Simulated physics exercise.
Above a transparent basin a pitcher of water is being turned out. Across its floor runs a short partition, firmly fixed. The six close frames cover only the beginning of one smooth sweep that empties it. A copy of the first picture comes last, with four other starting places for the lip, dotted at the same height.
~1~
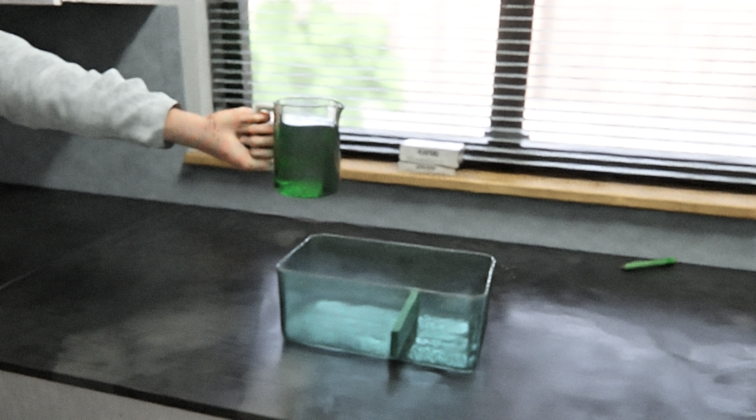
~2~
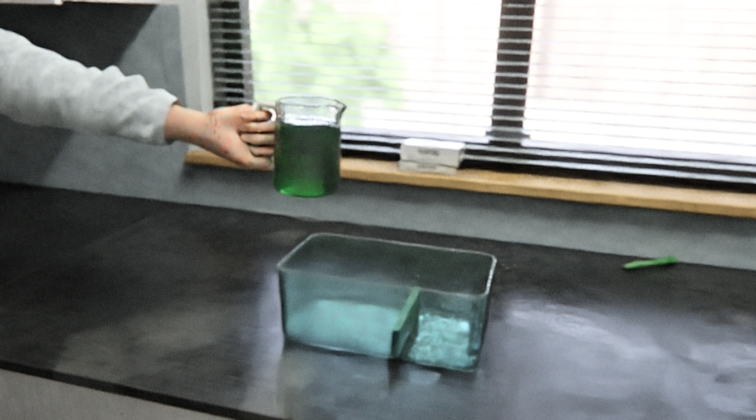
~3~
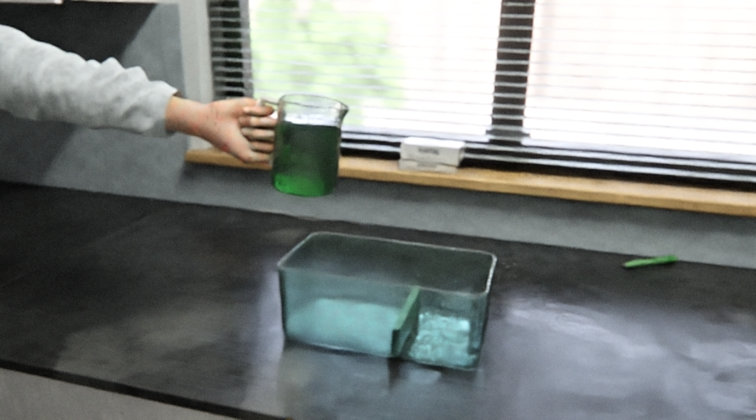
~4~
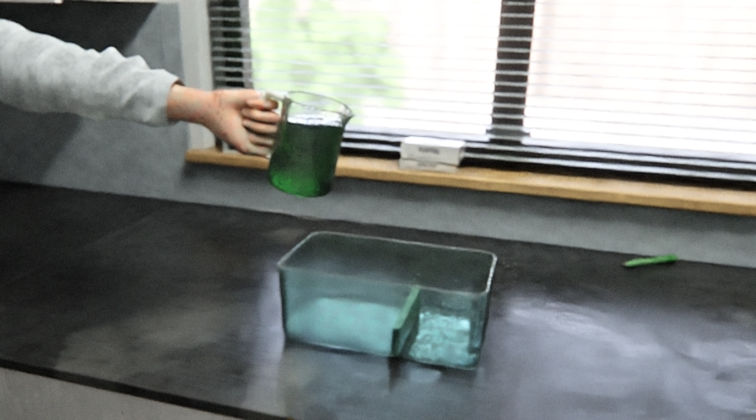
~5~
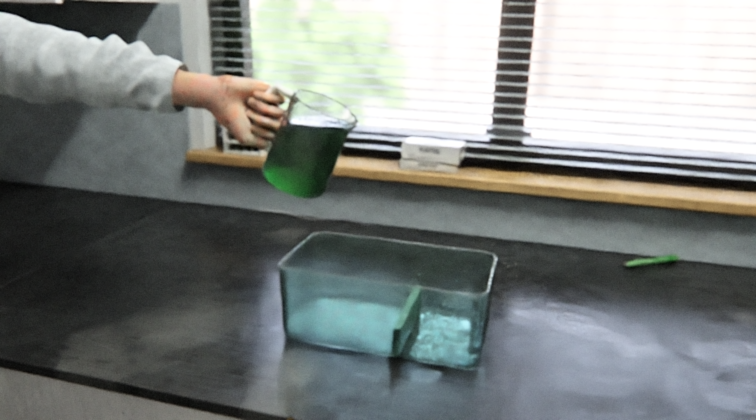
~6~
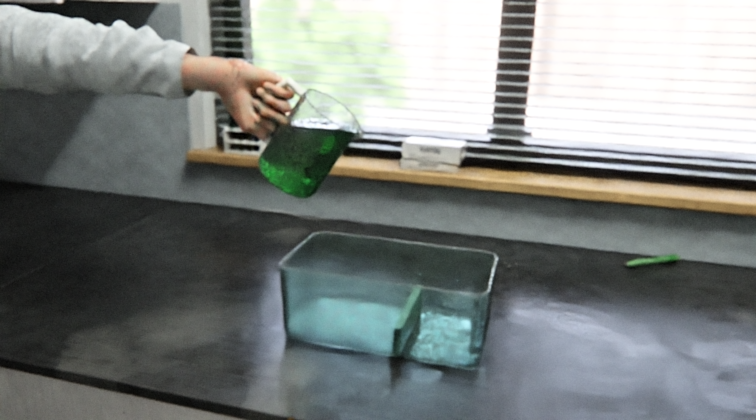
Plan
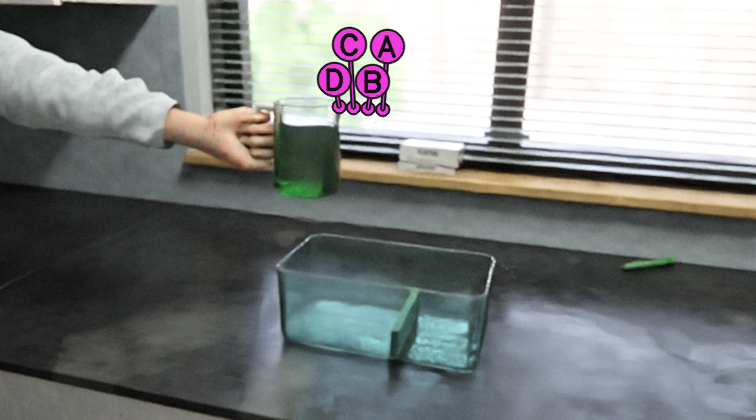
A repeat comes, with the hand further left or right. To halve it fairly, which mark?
C is best.
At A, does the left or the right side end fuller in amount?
The right side.
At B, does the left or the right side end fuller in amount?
The right one.
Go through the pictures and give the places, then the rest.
Upright, lip at (343, 107); basin from (283, 336) to (478, 370); top of the wall at (407, 307); nothing has left yet.
Upright, lip at (345, 107); nothing has left yet.
Tipped about 6°, lip at (348, 109); nothing has left yet.
Tipped about 14°, lip at (352, 115); nothing has left yet.
Tipped about 23°, lip at (357, 124); nothing has left yet.
Tipped about 35°, lip at (361, 135); nothing has left yet.
On the marked copy, A at (382, 109); B at (368, 108); C at (353, 107); D at (339, 106).
Choosing A, about 13 % ends left of the wall and 84 % right of it; 3 % is lost outside.
Choosing B, about 23 % ends left of the wall and 74 % right of it.
Choosing C, about 47 % ends left of the wall and 51 % right of it.
Choosing D, about 82 % ends left of the wall and 13 % right of it; 5 % is lost outside.
